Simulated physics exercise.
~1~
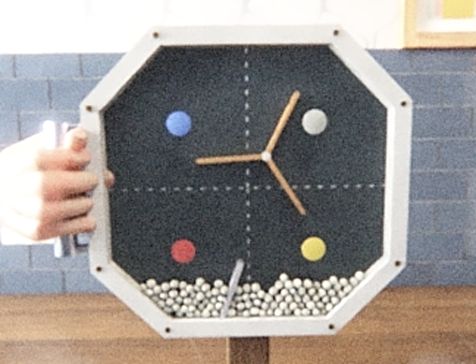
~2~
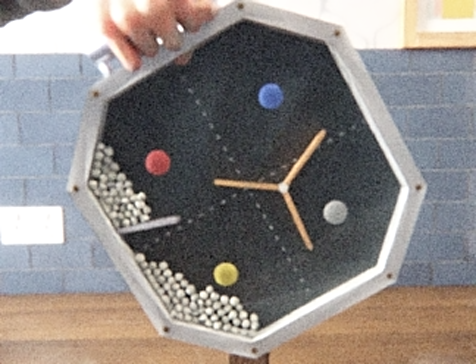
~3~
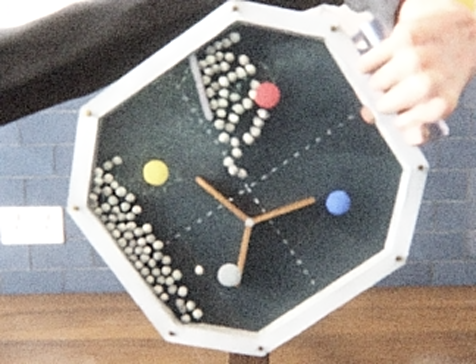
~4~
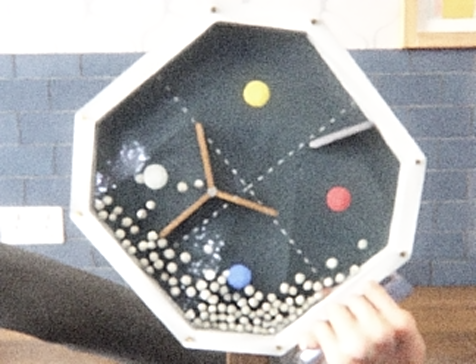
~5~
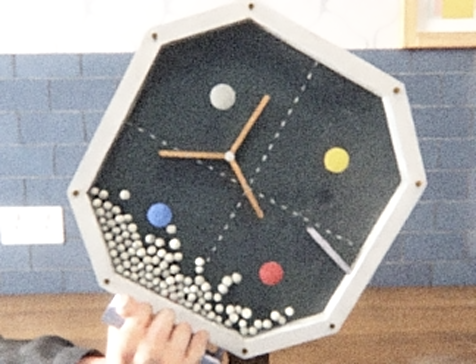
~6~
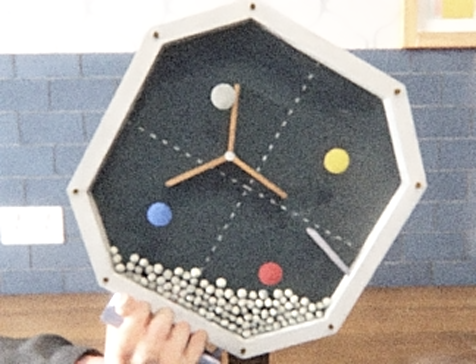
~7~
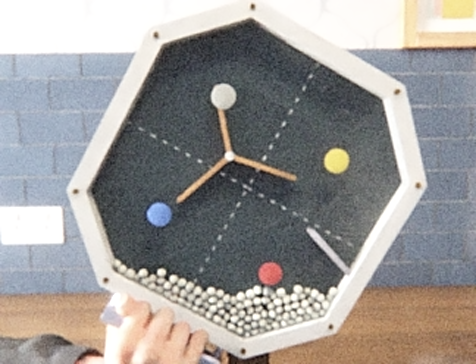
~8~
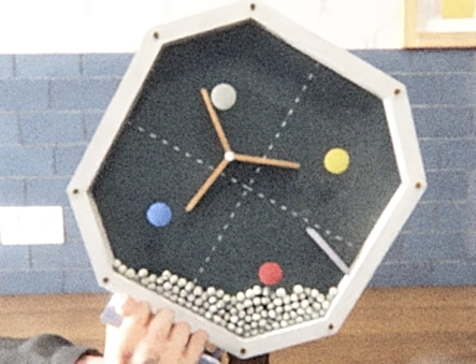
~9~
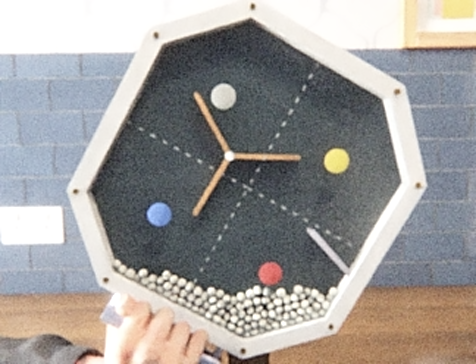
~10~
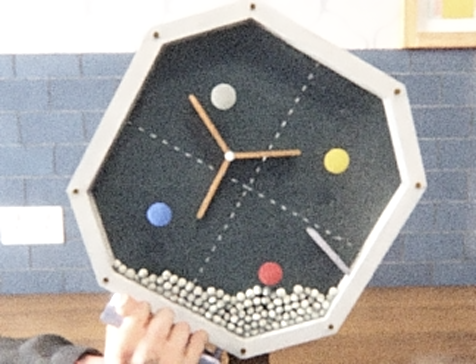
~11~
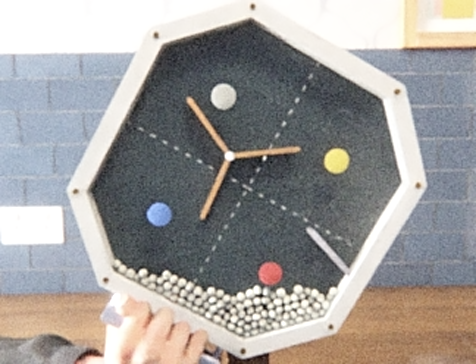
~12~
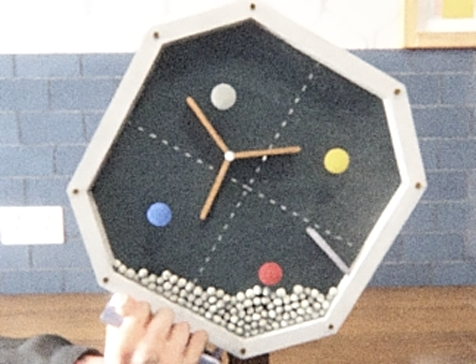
In a room with a blue brick wall and a wooden surface, seen straight on, a hand grips the left rim of an upright, many-sided case with a pale frame. White balls lie along its bottom, below blue, grey, red and yellow dots, dashed lines, a short pale bar and a three-armed wooden piece. The hand swings the case clockwise through most of a turn, and the balls slide up the left side, some spilling from beside the bar. The case stops and the balls level out, mostly around red, with fewer towards blue, while the wooden arms drift anticlockwise and come to rest.
